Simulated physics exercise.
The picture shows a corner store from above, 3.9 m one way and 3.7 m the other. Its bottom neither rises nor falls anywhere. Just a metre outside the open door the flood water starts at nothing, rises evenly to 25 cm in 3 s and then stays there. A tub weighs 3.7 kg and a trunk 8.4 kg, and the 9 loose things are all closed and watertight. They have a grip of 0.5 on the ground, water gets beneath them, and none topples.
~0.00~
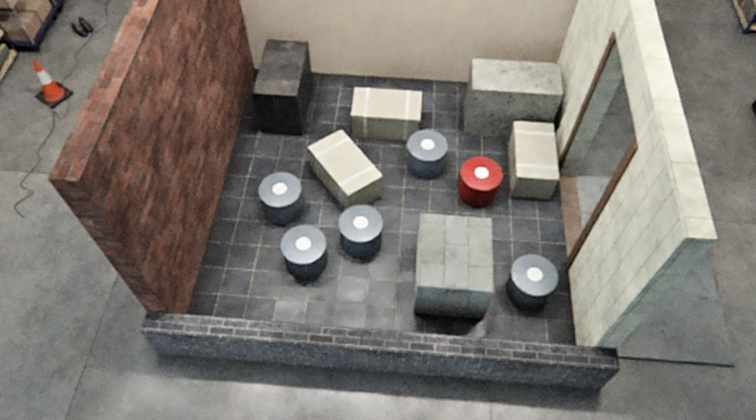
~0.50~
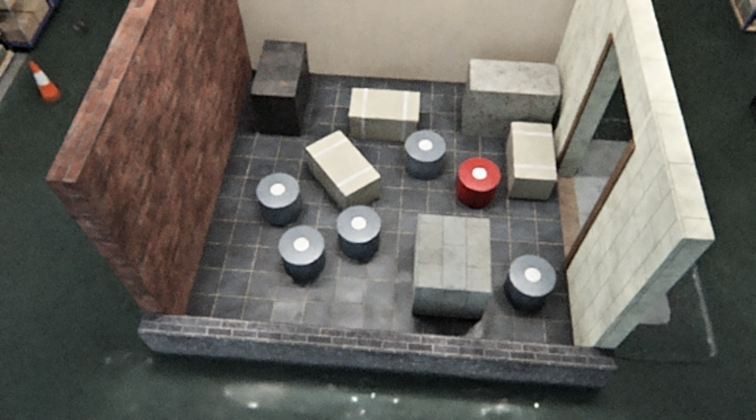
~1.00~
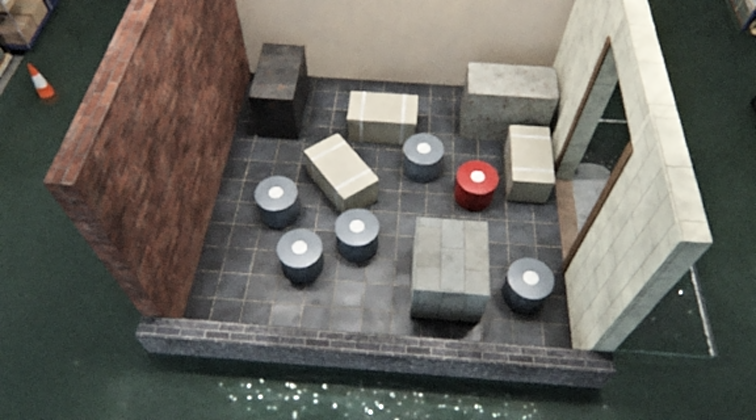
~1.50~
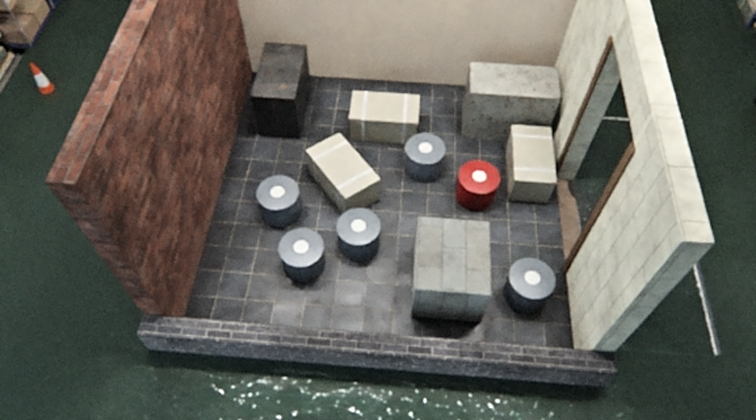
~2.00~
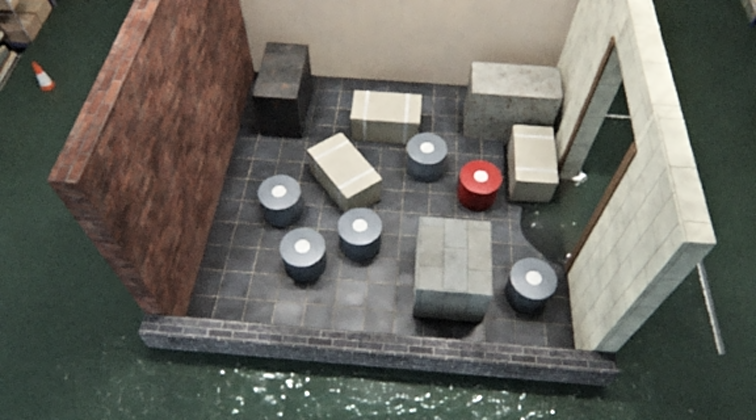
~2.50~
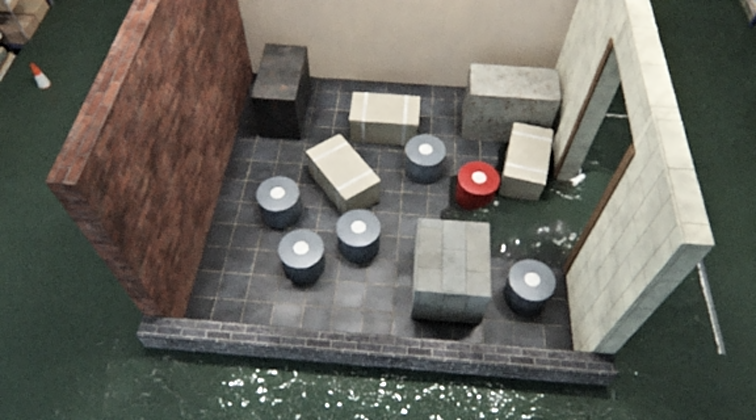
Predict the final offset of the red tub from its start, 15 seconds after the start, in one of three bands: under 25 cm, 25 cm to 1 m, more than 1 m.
It will likely make a long trip.
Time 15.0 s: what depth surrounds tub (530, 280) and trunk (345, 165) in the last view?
First about 18 cm, second about 13 cm.
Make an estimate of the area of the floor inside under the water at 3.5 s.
About 4.5 m2 is covered.
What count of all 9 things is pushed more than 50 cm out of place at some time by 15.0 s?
9.
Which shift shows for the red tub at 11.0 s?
I'd guess some 200 cm by then.
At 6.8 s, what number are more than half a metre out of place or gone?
By my tally, 8.
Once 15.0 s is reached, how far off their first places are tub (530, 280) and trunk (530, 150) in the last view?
30 cm and 250 cm respectively.
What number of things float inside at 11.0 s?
By my count, 9.
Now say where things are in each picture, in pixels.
The red tub at (482, 173), on the bottom; water covers 0.0 m2; 0 of 9 have shifted, in the first frame.
The red tub at (479, 174), on the bottom; water covers 0.0 m2; 0 of 9 have shifted, in the second frame.
The red tub at (478, 177) rests on the ground; 0.0 m2 under water; 0 of 9 have shifted, in the third frame.
The red tub at (479, 177), on the bottom; 0.0 m2 under water; 0 of 9 have shifted, in the fourth frame.
The red tub at (481, 177), on the bottom; water covers 0.3 m2; 0 of 9 have shifted, in the fifth frame.
The red tub at (479, 178) rests on the ground; water covers 1.0 m2; 1 of 9 have shifted, in the sixth frame.
After 3.5 s the red tub is near (444, 158), 0.5 m from its start, afloat; 1 afloat.
After 6.8 s the red tub is near (320, 97), 2.1 m from its start, afloat; 9 afloat.
After 11.0 s the red tub is near (384, 68), 1.9 m from its start, afloat; 9 afloat.
After 15.0 s the red tub is near (374, 104), 1.5 m from its start, afloat; 9 afloat.
